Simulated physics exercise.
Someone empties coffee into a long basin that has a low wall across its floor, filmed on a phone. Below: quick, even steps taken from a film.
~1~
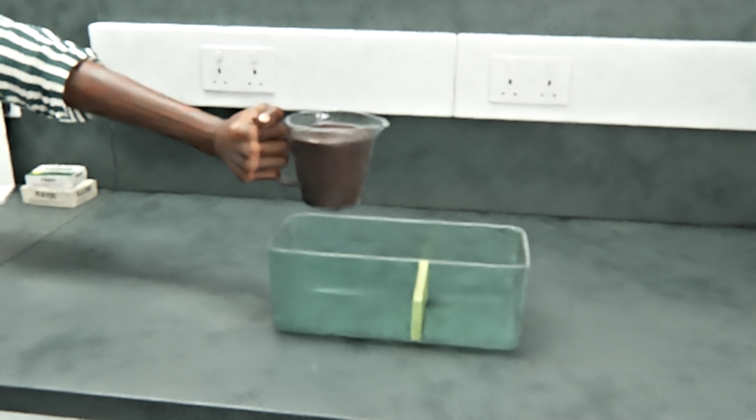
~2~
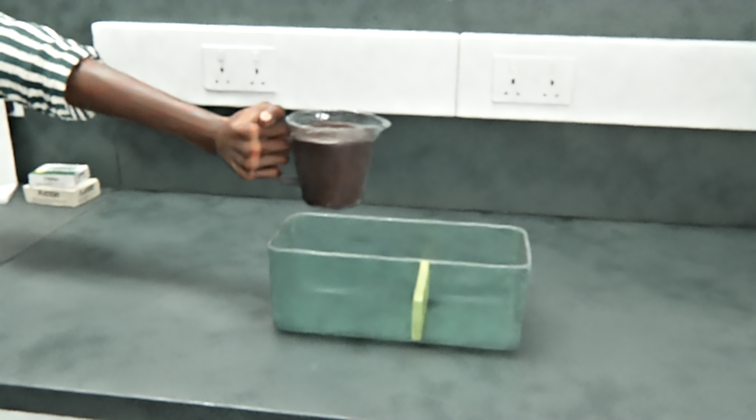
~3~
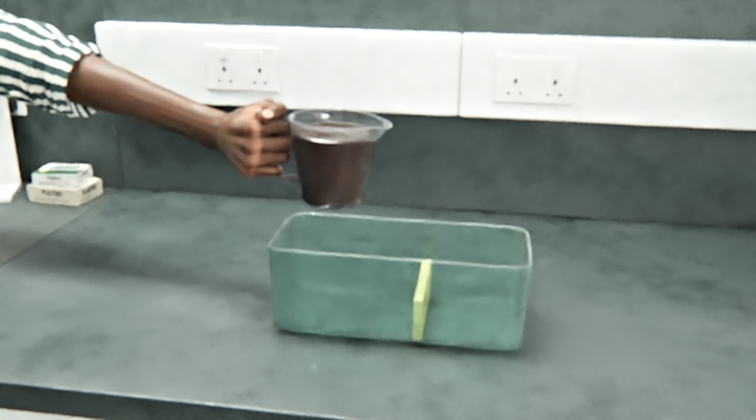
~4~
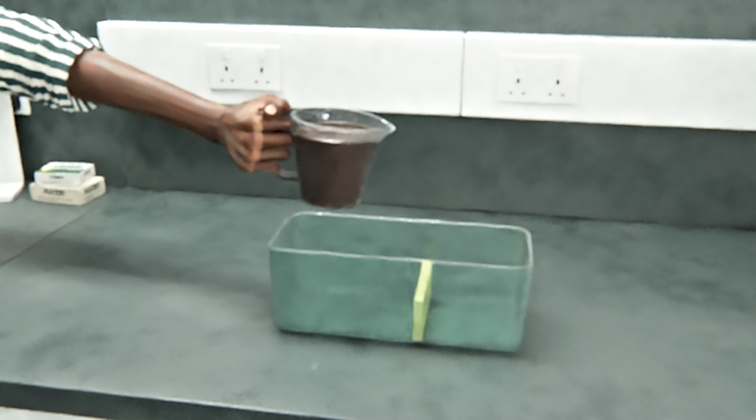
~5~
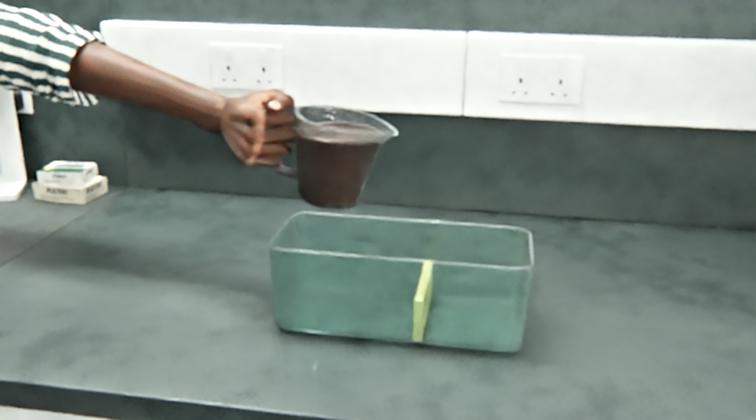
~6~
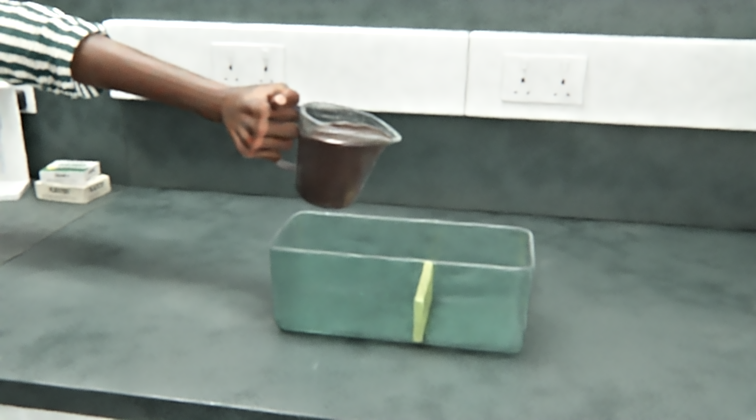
A dark-skinned hand in a green-and-white striped sleeve reaches in from the left, holding a clear jug of dark brown coffee above a long, clear, green-looking basin on a grey counter, seen from the front and slightly above. A yellow-green low wall stands inside the basin, with small boxes at left and white sockets behind. The hand gradually tilts the jug rightward while the view shifts very slightly.
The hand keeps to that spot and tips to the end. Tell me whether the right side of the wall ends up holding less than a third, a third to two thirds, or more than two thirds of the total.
Looks to me like the right side of the wall gets at least a third but no more than two thirds.
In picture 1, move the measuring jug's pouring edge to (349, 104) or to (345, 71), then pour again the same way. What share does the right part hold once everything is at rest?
5 %, 5 %.
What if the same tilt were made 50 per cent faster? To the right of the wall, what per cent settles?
Roughly 35 in a hundred.
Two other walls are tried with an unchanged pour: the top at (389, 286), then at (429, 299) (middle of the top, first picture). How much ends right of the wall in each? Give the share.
First some 90, then 45 per cent.
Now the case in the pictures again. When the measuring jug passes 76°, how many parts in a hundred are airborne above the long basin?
Estimated at 20 per cent or so.
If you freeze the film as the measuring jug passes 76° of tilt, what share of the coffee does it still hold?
It still holds close to 60 per cent at that lean.
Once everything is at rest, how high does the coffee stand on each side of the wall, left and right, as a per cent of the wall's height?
Roughly 20 left of the wall, roughly 30 right of it.
A moment on, the measuring jug is tipped on its side and 60 per cent is still to pour, 2 is left of the wall and 20 right of it.
Next, the measuring jug is tipped right over and 5 per cent is still to pour, 46 is left of the wall and 45 right of it.
Then the measuring jug is tipped right over and 0 per cent is still to pour, 54 is left of the wall and 46 right of it.
Later the measuring jug is tipped right over and 0 per cent is still to pour, 54 is left of the wall and 46 right of it.
In the end 54 per cent lies left of the wall, 46 right of it and 1 outside.
